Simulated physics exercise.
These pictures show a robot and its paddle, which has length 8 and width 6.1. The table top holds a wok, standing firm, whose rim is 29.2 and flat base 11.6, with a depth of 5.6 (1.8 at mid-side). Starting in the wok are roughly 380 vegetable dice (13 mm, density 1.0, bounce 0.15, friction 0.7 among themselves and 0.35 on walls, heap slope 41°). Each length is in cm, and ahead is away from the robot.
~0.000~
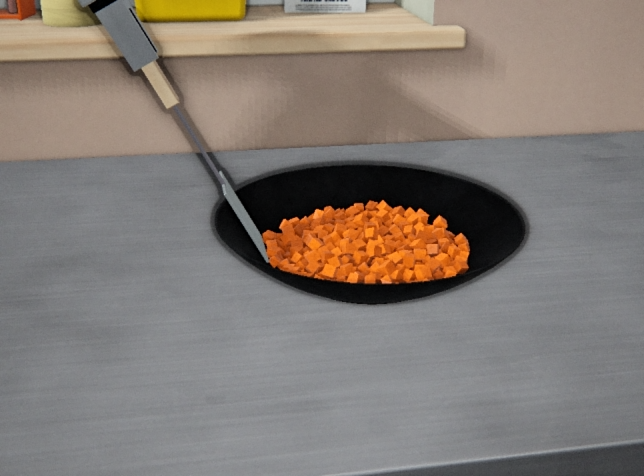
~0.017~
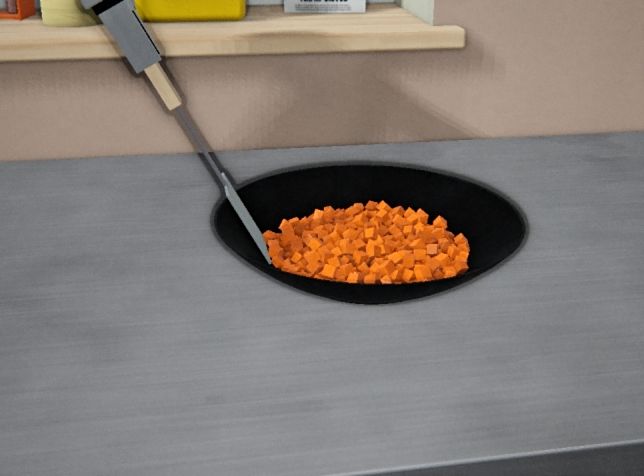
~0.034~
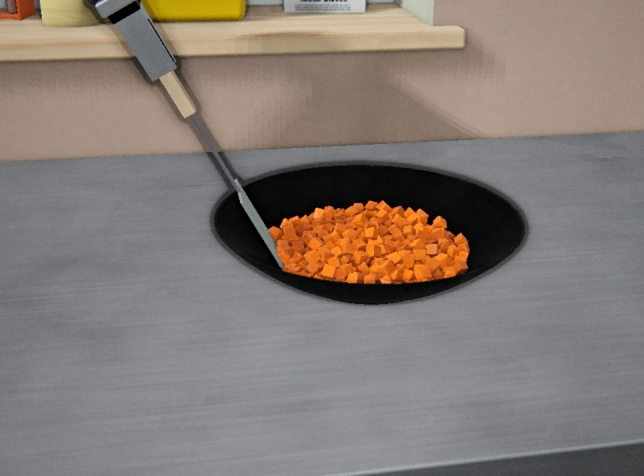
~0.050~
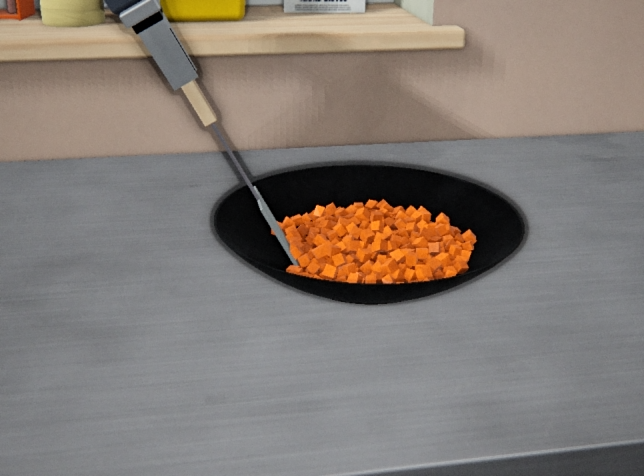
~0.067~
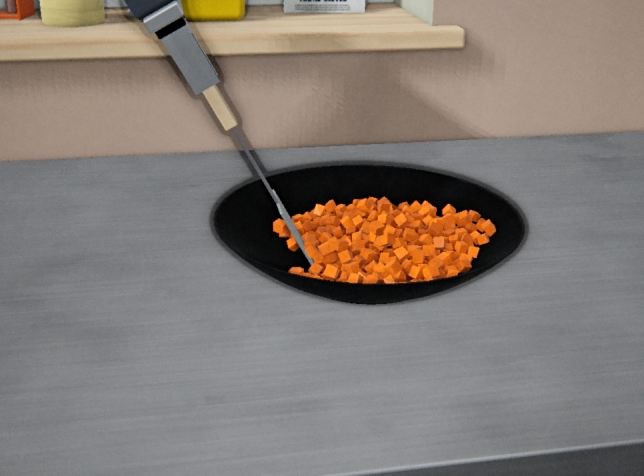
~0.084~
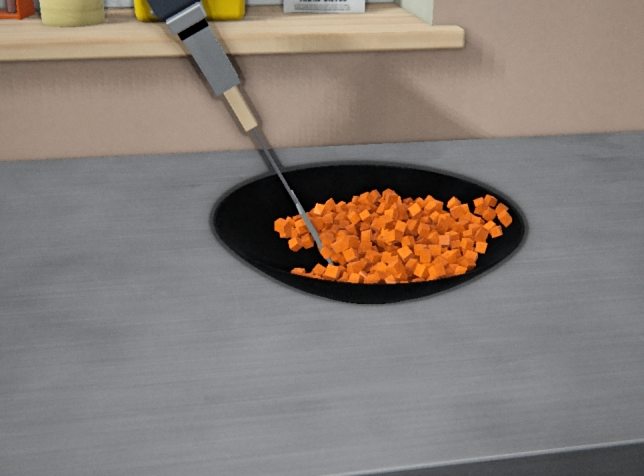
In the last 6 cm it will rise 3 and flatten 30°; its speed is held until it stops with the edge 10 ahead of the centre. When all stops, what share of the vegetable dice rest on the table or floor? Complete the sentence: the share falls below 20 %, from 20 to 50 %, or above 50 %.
The share falls from 20 to 50 %.
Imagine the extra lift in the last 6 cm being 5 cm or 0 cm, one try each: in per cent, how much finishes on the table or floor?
35 and 25 %.
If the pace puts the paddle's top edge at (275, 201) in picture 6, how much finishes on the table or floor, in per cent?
I'd say around 35 per cent.
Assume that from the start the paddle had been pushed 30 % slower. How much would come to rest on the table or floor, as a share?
Around 30 per cent would finish on the table or floor.
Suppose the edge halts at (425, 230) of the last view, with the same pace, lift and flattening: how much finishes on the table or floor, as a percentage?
My guess is roughly 5 percent.
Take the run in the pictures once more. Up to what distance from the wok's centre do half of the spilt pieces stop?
Roughly 32 cm from the middle.
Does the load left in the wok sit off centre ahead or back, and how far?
It rests close to 2.5 centimetres ahead of centre.
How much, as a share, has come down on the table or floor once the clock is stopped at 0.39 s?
I'd put it at around 25 per cent.
After 0.13 s, sloping 62°, highest piece 9 above the table; 378 in the wok, 6 on the blade or in flight.
After 0.17 s, sloping 54°, highest piece 10 above the table; 370 in the wok, 14 on the blade or in flight.
After 0.39 s, sloping 32°, highest piece 11 above the table; 245 in the wok, 92 on the table or floor, 47 on the blade or in flight.
After 1.44 s, sloping 32°, highest piece 5 above the table; 245 in the wok, 139 on the table or floor.
In the end, 245 in the wok, 139 on the table or floor. That is 36 % on the table or floor.
